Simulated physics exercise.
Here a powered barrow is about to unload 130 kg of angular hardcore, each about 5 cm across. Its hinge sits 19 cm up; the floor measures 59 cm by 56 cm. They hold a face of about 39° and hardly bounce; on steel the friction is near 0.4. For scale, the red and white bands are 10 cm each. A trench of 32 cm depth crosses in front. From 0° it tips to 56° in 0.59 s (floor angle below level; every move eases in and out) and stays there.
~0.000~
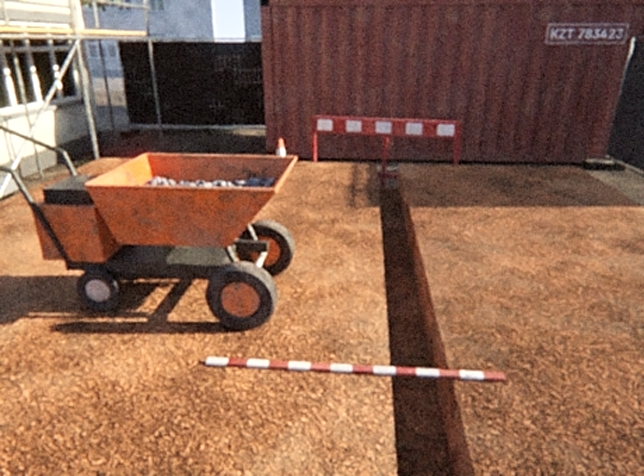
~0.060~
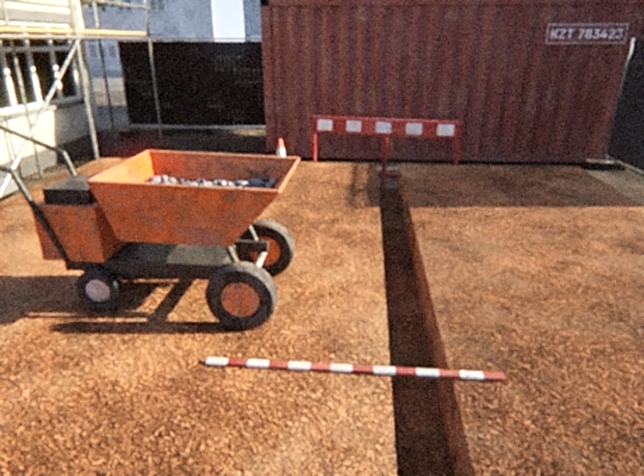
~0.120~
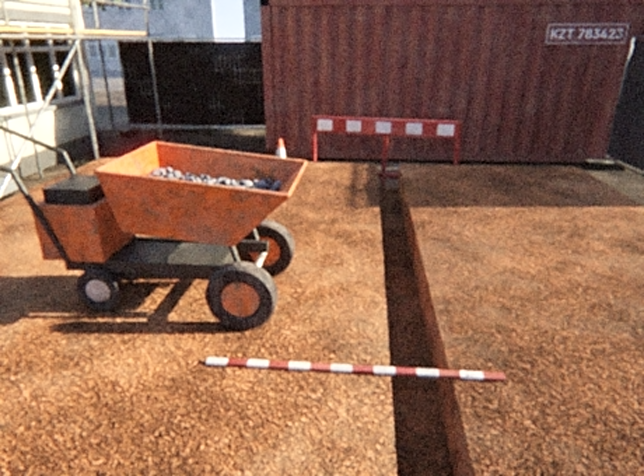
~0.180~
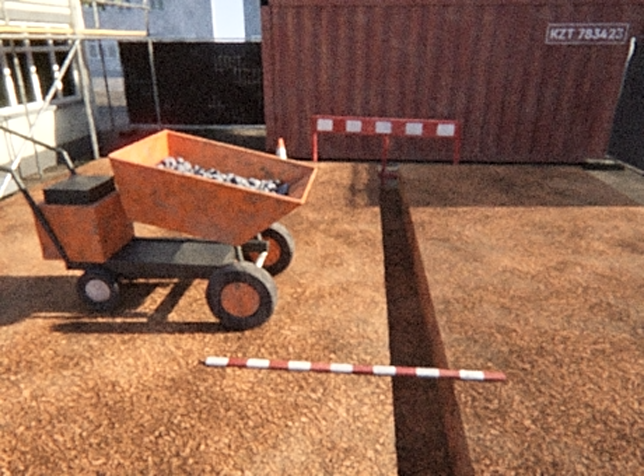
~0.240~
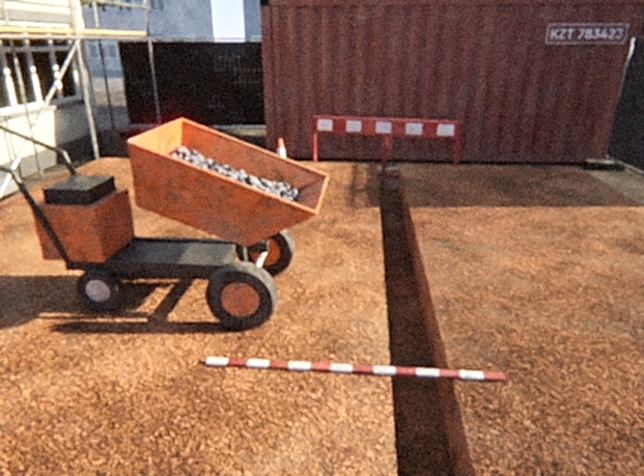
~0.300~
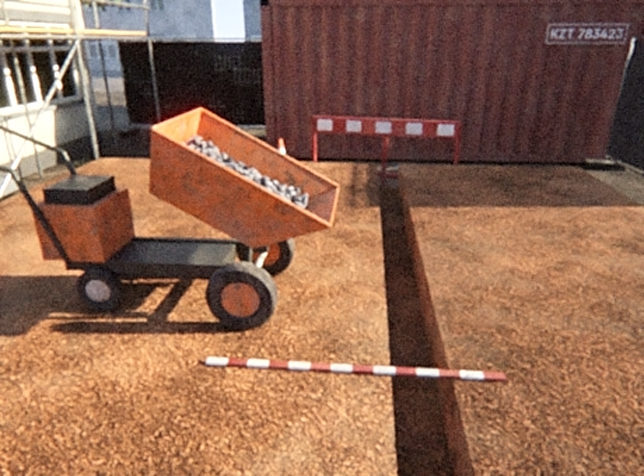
A large rusty-red shipping container stands behind a sunlit yard of brown gravelly ground, seen from slightly above by a still camera, with scaffolding at the left. An orange powered barrow holding grey stones sits at left, near a narrow trench, a red-and-white barrier and a striped pole lying across the trench. The barrow's tray tilts steadily forward to the right, its rear rising, while its wheels stay put.
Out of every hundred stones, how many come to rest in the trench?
Close to 32 in a hundred.
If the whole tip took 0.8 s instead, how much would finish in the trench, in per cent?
Then about 20 per cent.
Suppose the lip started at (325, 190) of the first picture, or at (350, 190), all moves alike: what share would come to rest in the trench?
Near 15 per cent from the first place, 5 from the second.
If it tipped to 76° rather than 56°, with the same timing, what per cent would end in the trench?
It would be near 75 per cent.
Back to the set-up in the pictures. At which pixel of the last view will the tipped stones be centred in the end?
Near (409, 343).
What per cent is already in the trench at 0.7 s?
About 0 per cent by then.
After 0.4 s the floor is at 47°; 100 % in the tray; the foremost stones are at (321, 238).
After 0.7 s the floor is at 56°; 99 % in the tray, 1 % short of the trench; the foremost stones are at (369, 253).
After 1.0 s the floor is at 56°; 71 % in the tray, 7 % short of the trench, 20 % in the trench, 2 % past the trench; the foremost stones are at (460, 307).
After 3.0 s the floor is at 56°; 60 % in the tray, 6 % short of the trench, 32 % in the trench, 3 % past the trench; the foremost stones are at (533, 322).
